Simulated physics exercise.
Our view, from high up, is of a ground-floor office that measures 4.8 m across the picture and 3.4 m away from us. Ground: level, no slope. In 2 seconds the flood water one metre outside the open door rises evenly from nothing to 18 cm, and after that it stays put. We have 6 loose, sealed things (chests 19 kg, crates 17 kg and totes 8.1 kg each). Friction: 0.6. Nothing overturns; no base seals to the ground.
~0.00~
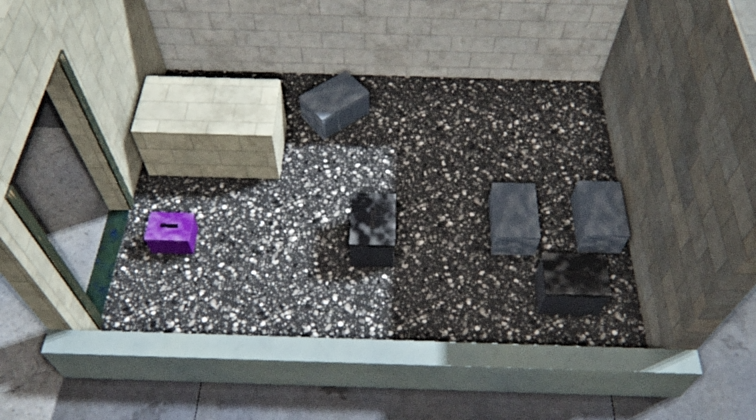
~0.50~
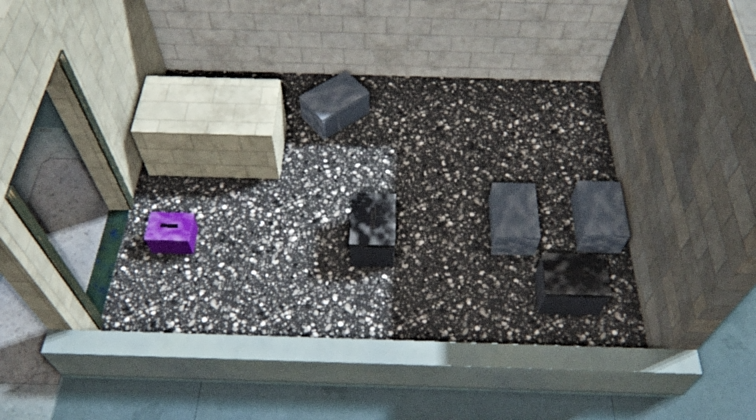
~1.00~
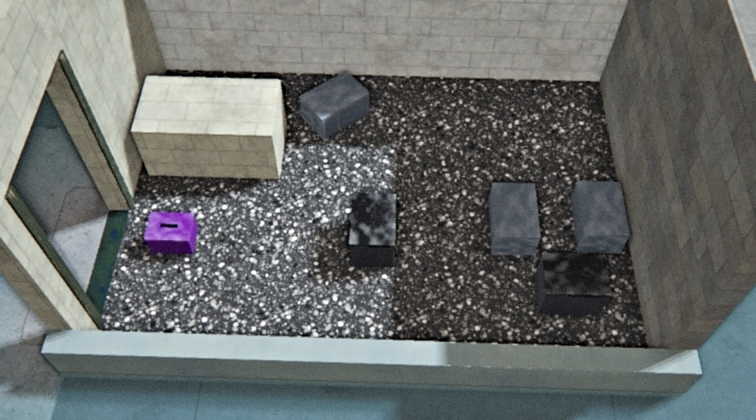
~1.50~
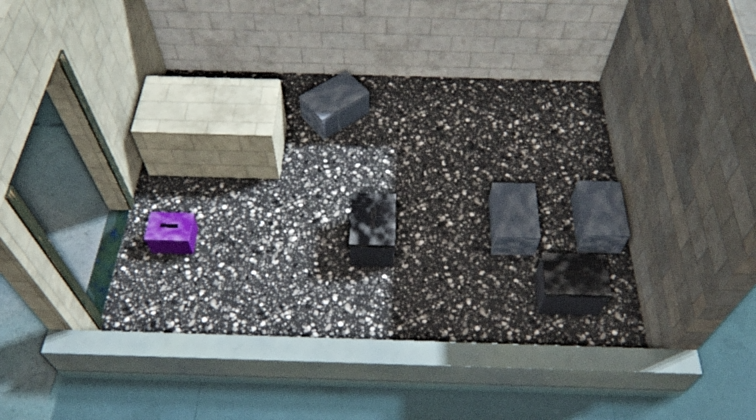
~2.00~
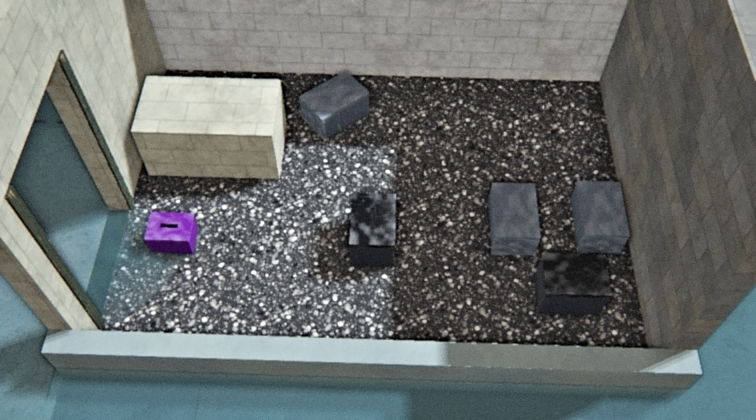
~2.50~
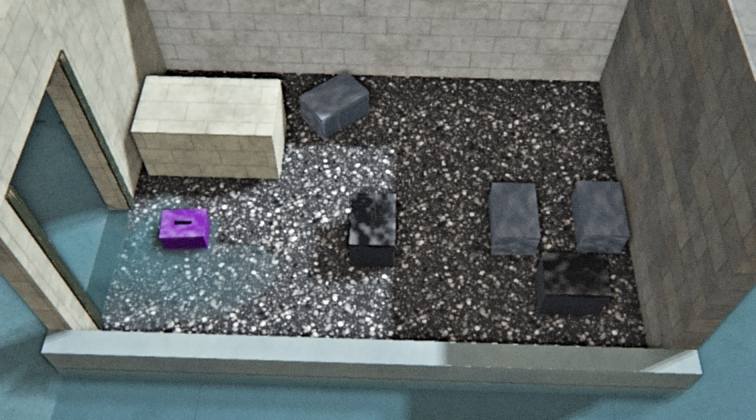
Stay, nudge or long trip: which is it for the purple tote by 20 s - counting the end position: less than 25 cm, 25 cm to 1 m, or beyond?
It ends a long distance off.
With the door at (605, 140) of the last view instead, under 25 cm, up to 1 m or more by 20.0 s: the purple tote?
The purple tote would drift a bit.
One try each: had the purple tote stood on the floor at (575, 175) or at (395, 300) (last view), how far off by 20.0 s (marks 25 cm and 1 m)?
Going in order, it gets pushed a long way and then it gets pushed a long way.
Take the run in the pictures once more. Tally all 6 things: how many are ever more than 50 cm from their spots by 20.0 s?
Count: 6.
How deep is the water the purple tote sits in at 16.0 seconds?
Around 13 cm.
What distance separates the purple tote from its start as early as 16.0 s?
By then it has shifted roughly 200 cm.
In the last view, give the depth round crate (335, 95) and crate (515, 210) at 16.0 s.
Roughly 16 and 12 cm.
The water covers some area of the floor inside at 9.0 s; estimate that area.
Roughly 14 m2 of it is wet.
After 4.0 s the purple tote is near (299, 199), 1.2 m from its start, aground; 0 afloat.
After 9.0 s the purple tote is near (398, 166), 2.2 m from its start, aground; 2 afloat.
After 16.0 s the purple tote is near (301, 108), 1.8 m from its start, afloat; 6 afloat.
After 20.0 s the purple tote is near (399, 252), 2.1 m from its start, afloat; 6 afloat.
